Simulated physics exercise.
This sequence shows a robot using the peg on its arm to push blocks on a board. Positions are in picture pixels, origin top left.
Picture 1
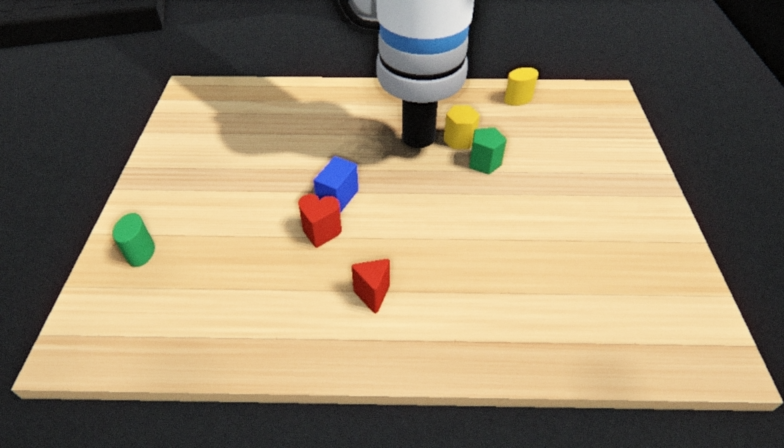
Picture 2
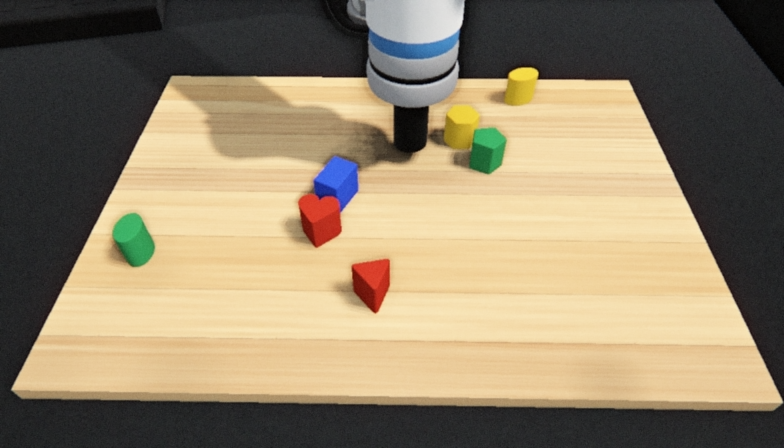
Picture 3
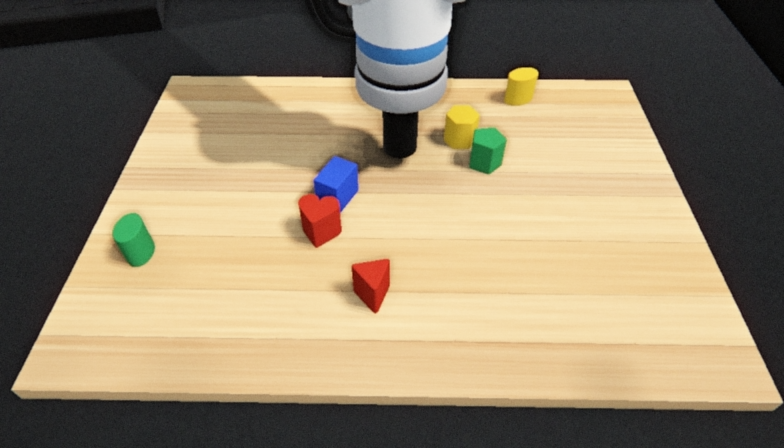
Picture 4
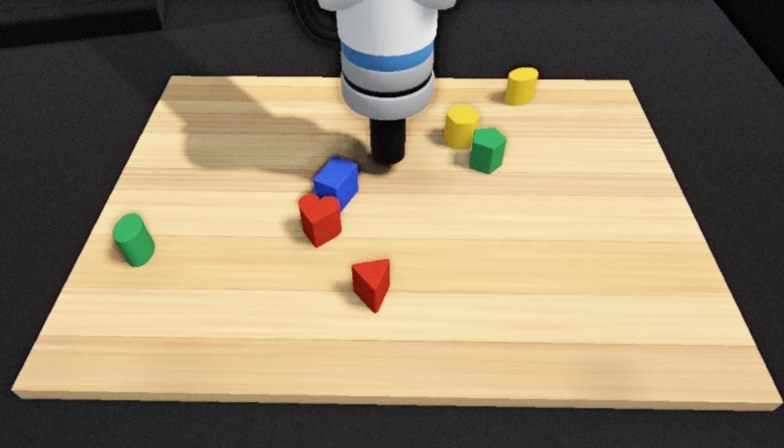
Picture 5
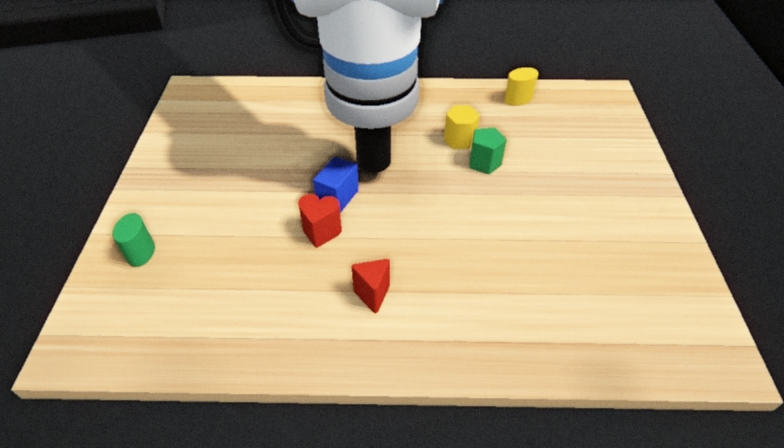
Robot arm with a black peg moving left and slightly nearer across a wooden board toward a blue block, coloured blocks staying still.
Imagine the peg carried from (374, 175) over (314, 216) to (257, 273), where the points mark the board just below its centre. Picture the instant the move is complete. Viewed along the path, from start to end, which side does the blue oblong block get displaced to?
The right.
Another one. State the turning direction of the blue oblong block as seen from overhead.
Clockwise, looking down.
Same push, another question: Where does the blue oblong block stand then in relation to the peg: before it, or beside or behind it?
My answer is that the blue oblong block has slipped off.
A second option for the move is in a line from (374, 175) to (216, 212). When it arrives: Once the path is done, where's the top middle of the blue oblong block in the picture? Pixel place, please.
Around (278, 199).
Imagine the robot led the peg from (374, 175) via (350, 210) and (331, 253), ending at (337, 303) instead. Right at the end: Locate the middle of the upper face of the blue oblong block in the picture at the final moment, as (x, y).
Its top middle: (300, 189).
On the path given first. One third of the way, peg at (332, 188); red heart at (310, 210), turned 35° anticlockwise; blue oblong block at (294, 190), turned 25° clockwise.
Two thirds of the way, peg at (292, 220); red heart at (296, 237), turned 80° anticlockwise; blue oblong block at (245, 213), turned 60° clockwise.
At the end, peg at (253, 260); red heart at (289, 259), turned 155° anticlockwise; blue oblong block at (225, 220), turned 90° clockwise.
